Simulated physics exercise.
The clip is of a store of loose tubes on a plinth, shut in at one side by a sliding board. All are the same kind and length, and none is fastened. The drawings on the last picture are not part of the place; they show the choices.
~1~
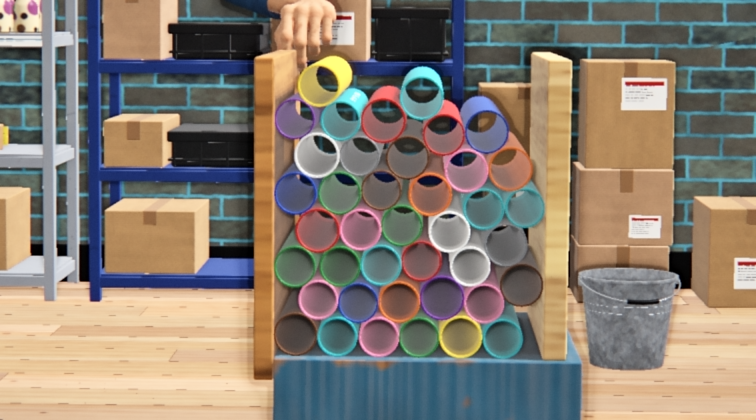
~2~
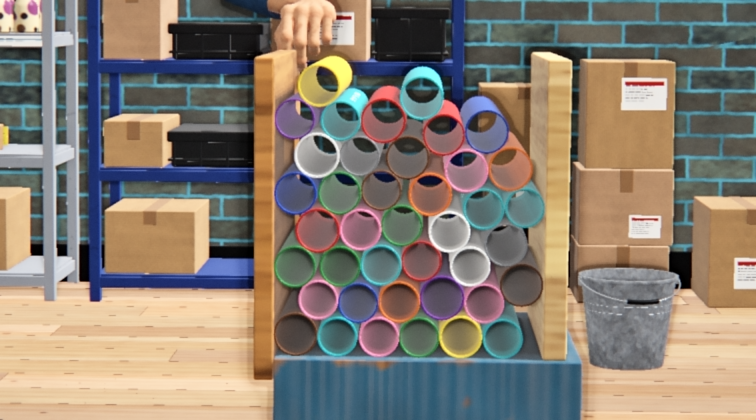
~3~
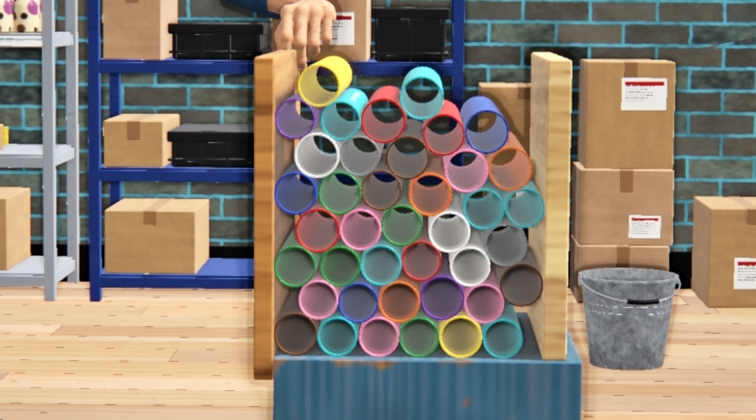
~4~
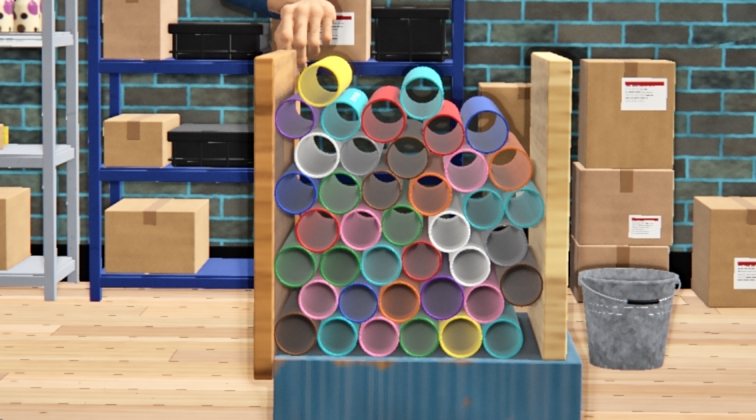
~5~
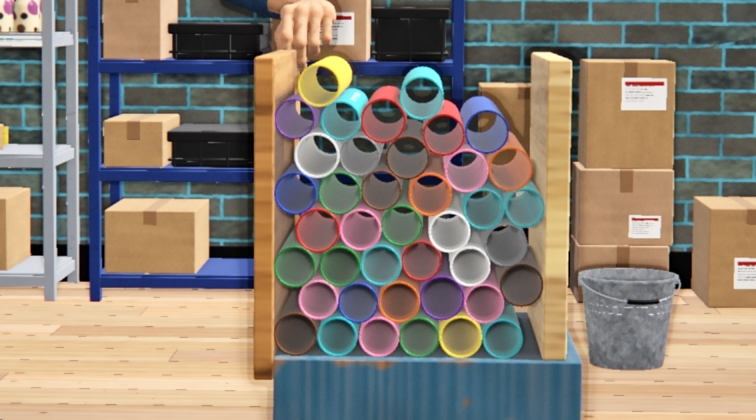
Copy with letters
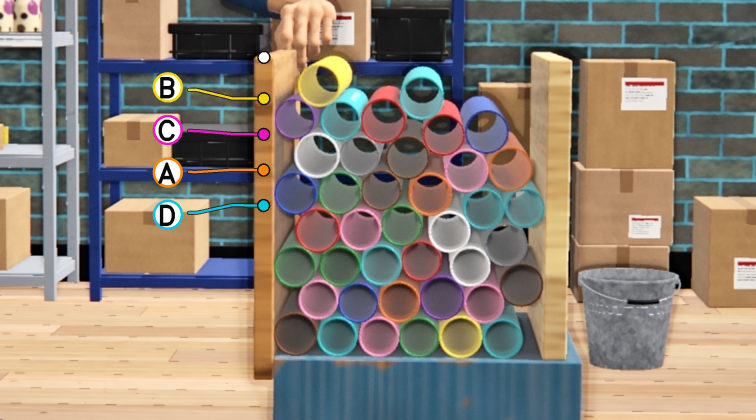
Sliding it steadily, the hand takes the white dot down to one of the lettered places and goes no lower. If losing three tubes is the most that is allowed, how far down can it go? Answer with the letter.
It can be let down to D.
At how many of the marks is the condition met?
The number is four.
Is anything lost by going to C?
No, at C.
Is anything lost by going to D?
Yes, at D.
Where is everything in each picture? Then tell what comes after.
In the first frame, a green tube (295, 267); a red tube (317, 231); a blue tube (296, 193).
In the second frame, a blue tube (296, 193); a white tube (317, 156).
In the third frame, a grey tube (359, 156); a red tube (383, 121).
In the fourth frame, side board (279, 200); a brown tube (296, 334).
In the fifth frame, a turquoise tube (502, 338); a green tube (295, 267); a red tube (317, 231).
On the marked copy, A at (263, 170); B at (264, 99); C at (264, 135); D at (263, 205); the white dot at (264, 58).
With D. Early on, top of the board (274, 125).
Further on, top of the board (274, 202).
At the end, top of the board (274, 205), two out over the board.
As for the rest, A two out over the board; B none out over the board; C none out over the board.
